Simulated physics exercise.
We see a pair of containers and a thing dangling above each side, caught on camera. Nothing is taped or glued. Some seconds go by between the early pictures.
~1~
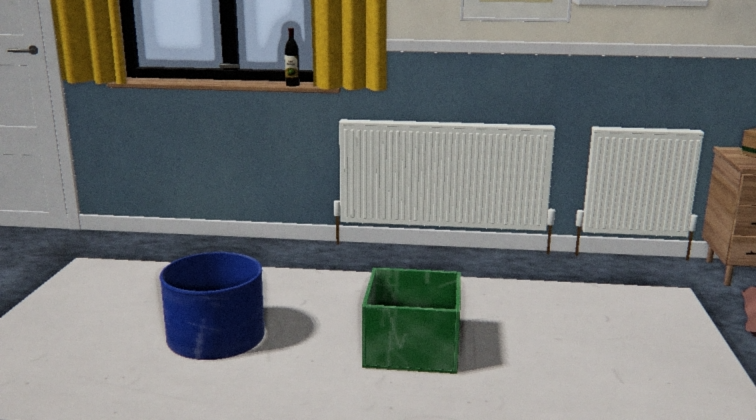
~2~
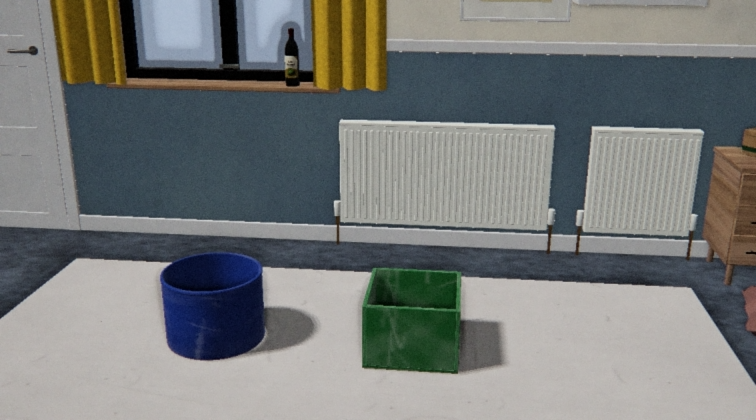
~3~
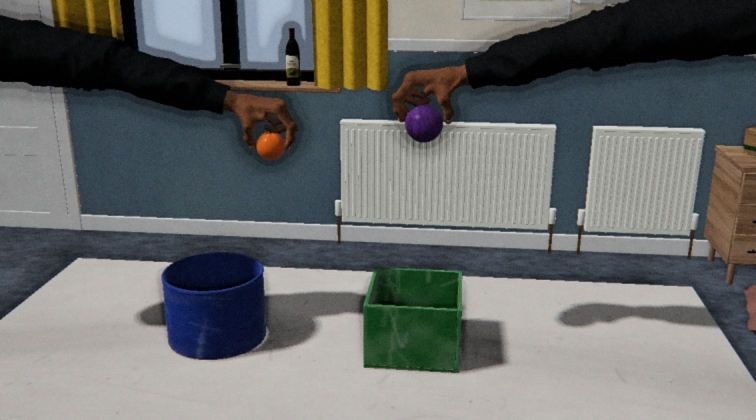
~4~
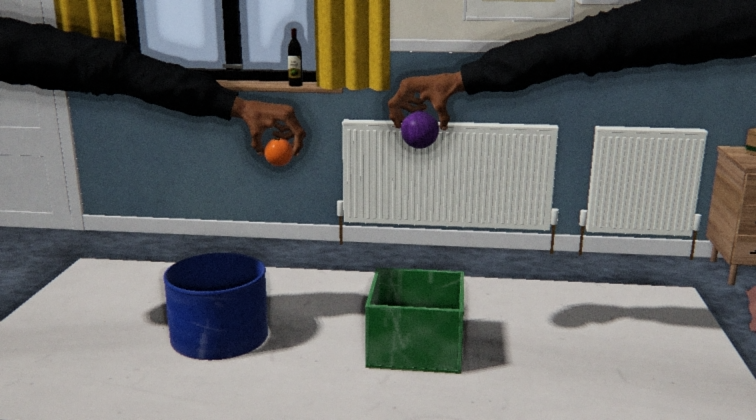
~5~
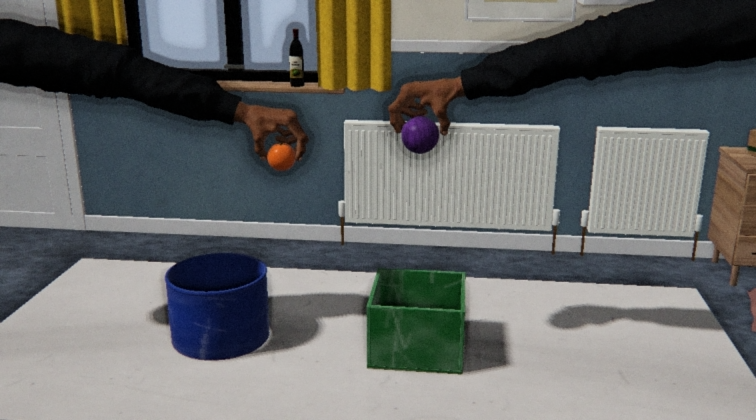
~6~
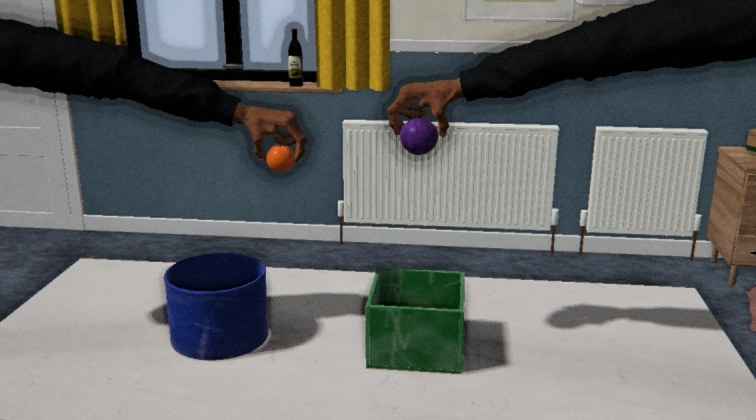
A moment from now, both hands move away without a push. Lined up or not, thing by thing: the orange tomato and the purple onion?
Orange tomato - not lined up; purple onion - lined up.
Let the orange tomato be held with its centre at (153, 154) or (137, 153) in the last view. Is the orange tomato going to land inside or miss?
First it stays out, then it stays out.
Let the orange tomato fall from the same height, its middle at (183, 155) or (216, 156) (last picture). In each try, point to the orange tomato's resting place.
You'd find it finishing close to (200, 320) in the first case and (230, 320) in the second.
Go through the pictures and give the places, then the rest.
In the first frame, right basket (413, 319).
In the second frame, left bin (214, 304).
In the third frame, still on the way; orange tomato (270, 146); right basket (415, 318).
In the fourth frame, still on the way; purple onion (420, 130); left bin (217, 304).
In the fifth frame, still on the way; orange tomato (281, 157); right basket (418, 319).
In the sixth frame, in place, still held; orange tomato (280, 158); purple onion (419, 136); left bin (218, 304).
Then, 0.16 s past the last view, orange tomato travelled about its own width near (282, 193); purple onion travelled about its own width near (419, 172).
Then, 0.24 s past the last view, orange tomato in the air near (284, 251); purple onion in the air near (417, 233).
Then, 0.30 s past the last view, orange tomato in the air near (287, 311); purple onion in the air near (416, 295).
Finally, the orange tomato misses, near (287, 329); the purple onion lands inside, near (415, 329).
